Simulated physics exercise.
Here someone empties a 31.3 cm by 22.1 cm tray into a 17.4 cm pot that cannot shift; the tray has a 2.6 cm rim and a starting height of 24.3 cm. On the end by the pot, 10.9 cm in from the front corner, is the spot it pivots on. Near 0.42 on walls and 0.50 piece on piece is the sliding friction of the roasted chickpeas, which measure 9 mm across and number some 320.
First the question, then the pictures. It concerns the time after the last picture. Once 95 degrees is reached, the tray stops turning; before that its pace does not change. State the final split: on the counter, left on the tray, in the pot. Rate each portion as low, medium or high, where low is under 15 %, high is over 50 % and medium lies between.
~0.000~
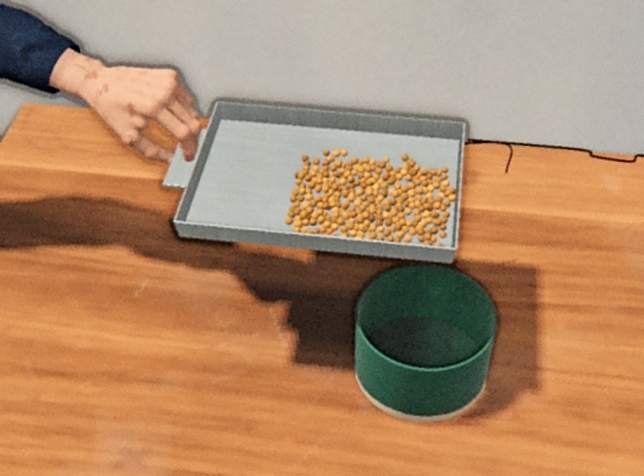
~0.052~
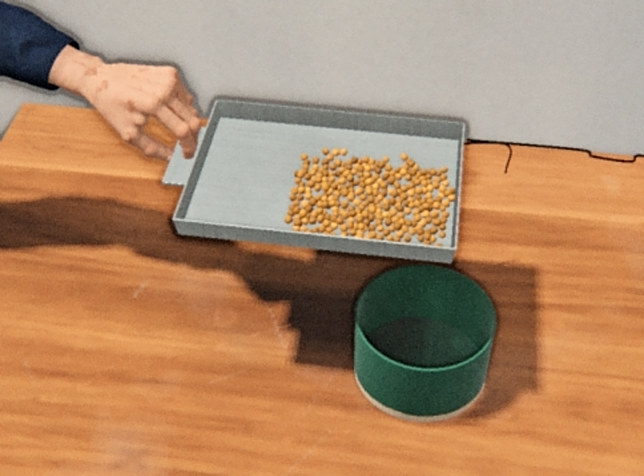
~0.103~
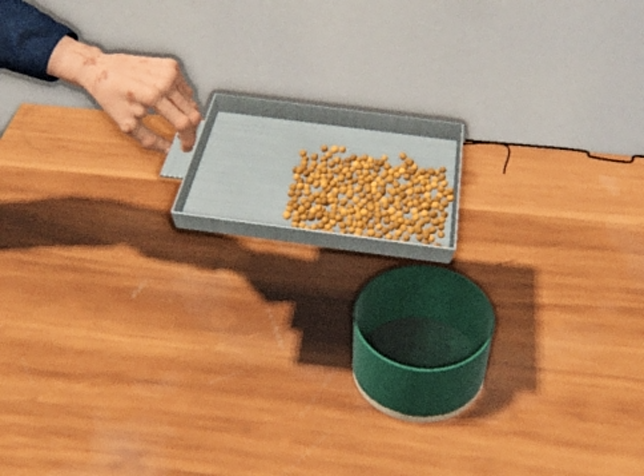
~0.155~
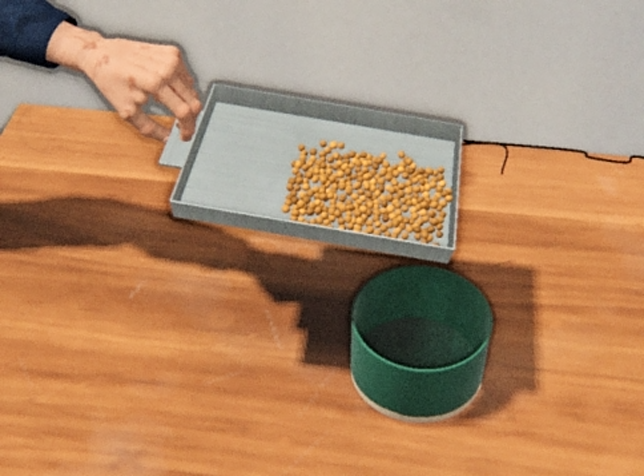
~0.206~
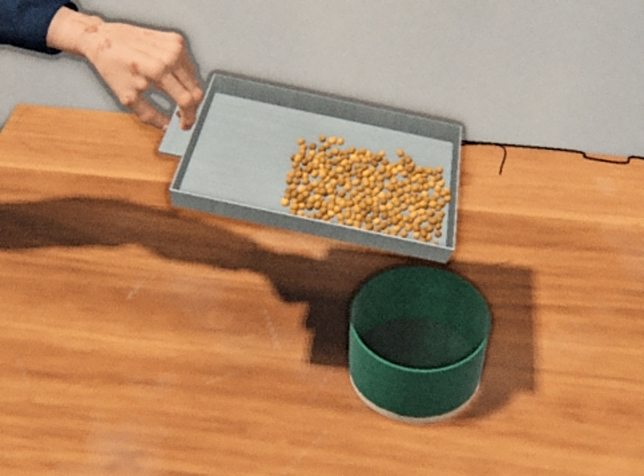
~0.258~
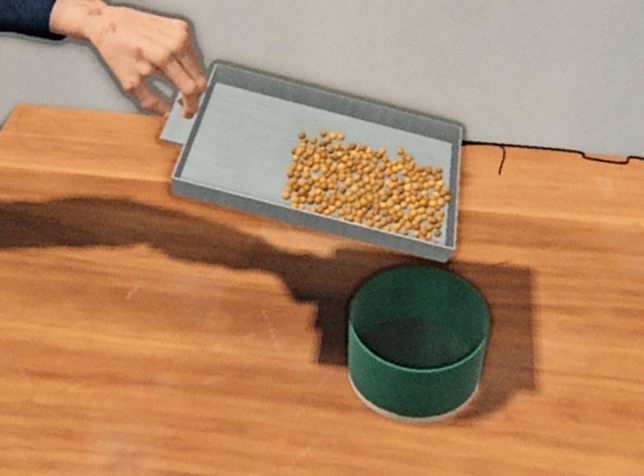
Counter high, tray low, pot low.
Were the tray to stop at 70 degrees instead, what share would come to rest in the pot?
I'd say close to 0 percent.
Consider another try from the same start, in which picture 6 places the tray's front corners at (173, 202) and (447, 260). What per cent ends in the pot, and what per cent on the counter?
Pot: 95, counter: 5.
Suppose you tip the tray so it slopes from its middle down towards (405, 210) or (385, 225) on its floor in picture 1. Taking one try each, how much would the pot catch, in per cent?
That would be close to 55 per cent, then close to 95 per cent.
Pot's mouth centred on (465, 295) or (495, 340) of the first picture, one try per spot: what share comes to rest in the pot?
That gives roughly 60 per cent and then 30 per cent.
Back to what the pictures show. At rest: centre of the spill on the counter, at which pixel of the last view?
I'd put it near (505, 312).
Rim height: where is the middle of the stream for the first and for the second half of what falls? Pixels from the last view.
(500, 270) first, (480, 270) later, roughly.
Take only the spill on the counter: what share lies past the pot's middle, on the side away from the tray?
Around 100 per cent, give or take.
Then, at 0.90 s, tilt 51 degrees; the tray holds 100 %, the pot 0 %.
Then, at 1.33 s, tilt 77 degrees; the tray holds 100 %, the pot 0 %.
Then, at 1.83 s, tilt 95 degrees; the tray holds 40 %, the pot 0 %.
In the end, at 3.1 s, counter 95 %, tray 0 %, pot 5 %.
